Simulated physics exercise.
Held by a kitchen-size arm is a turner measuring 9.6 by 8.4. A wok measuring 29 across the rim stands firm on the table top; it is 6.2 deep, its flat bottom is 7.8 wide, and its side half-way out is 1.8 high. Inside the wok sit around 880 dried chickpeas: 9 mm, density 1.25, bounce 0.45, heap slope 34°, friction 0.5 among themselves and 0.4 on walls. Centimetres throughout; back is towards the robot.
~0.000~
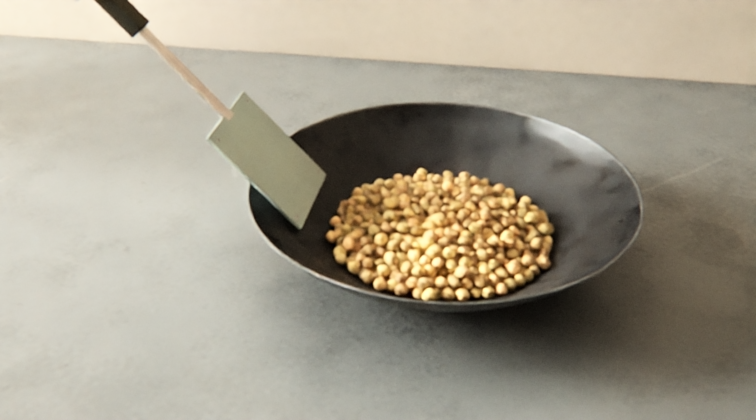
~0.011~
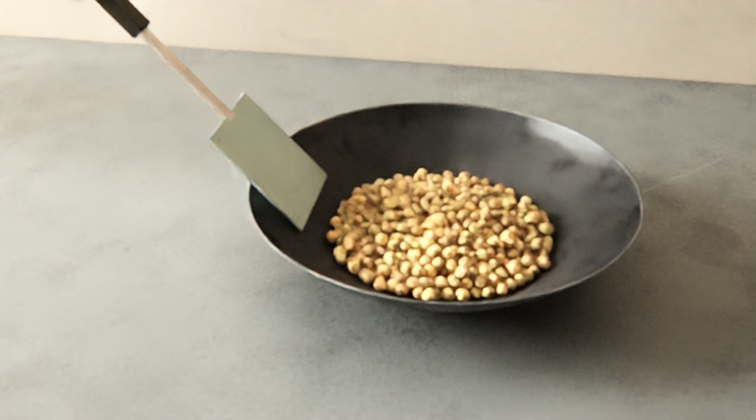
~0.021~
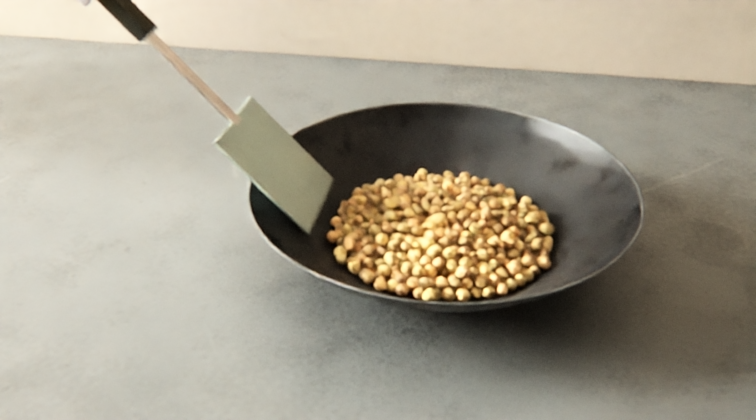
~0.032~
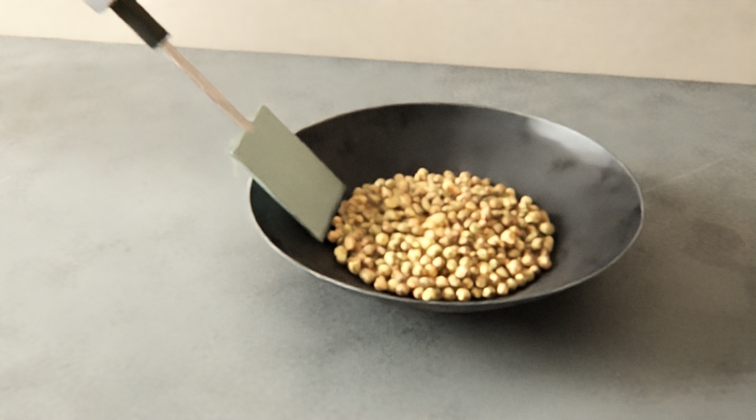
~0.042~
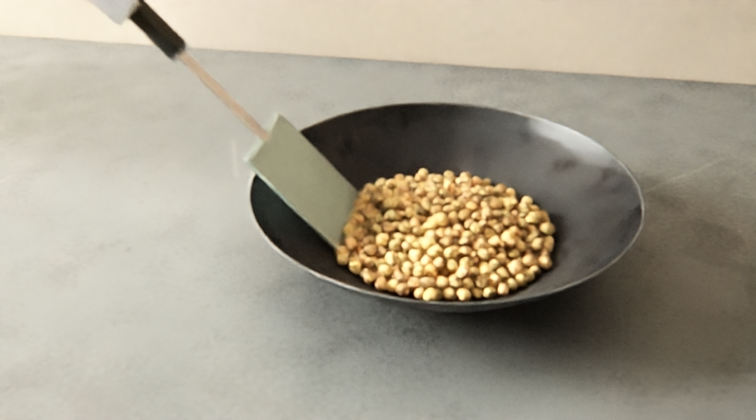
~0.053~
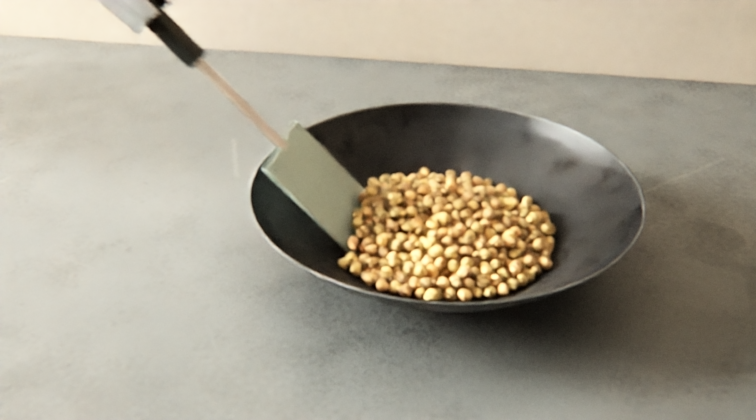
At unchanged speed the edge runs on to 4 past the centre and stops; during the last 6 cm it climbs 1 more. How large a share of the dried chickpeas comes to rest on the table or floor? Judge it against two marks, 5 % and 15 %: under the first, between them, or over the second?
Under the first, so below 5 %.
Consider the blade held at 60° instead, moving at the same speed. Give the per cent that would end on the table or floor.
Somewhere around 5 per cent would end on the table or floor.
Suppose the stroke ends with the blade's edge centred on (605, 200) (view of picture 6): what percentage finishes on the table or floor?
About 50 per cent.
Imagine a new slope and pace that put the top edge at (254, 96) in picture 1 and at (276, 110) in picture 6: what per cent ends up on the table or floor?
Roughly 0 %.
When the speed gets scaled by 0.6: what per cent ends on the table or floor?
Some 0 per cent.
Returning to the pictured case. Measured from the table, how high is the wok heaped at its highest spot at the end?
Top of the heap: Roughly 7.0 cm above the table top.
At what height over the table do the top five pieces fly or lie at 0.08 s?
They are near 6 cm up.
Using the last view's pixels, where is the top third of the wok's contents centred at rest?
Look near (568, 211).
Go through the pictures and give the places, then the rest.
Turner top edge at (226, 114), sloping 47°; upper third of the load around (441, 221), from x 330 to 550, top at y 175; 885 in the wok, in the first picture.
Turner top edge at (227, 115), sloping 47°; upper third of the load around (442, 221), from x 330 to 550, top at y 175, in the second picture.
Turner top edge at (233, 118), sloping 47°; upper third of the load around (442, 221), from x 330 to 550, top at y 175, in the third picture.
Turner top edge at (246, 126), sloping 47°; upper third of the load around (442, 221), from x 330 to 550, top at y 175, in the fourth picture.
Turner top edge at (263, 135), sloping 47°; upper third of the load around (443, 221), from x 335 to 550, top at y 175, in the fifth picture.
Turner top edge at (280, 143), sloping 47°; upper third of the load around (441, 220), from x 335 to 550, top at y 170; 885 in the wok, in the sixth picture.
By 0.08 s, sloping 47°, highest piece 7 above the table; 885 in the wok.
By 0.10 s, sloping 47°, highest piece 9 above the table; 885 in the wok.
By 0.32 s, sloping 47°, highest piece 9 above the table; 862 in the wok, 16 on the table or floor, 7 on the blade or in flight.
By 1.37 s, sloping 47°, highest piece 6 above the table; 860 in the wok, 25 on the table or floor.
Final count, 860 in the wok, 25 on the table or floor. That is 3 % on the table or floor.
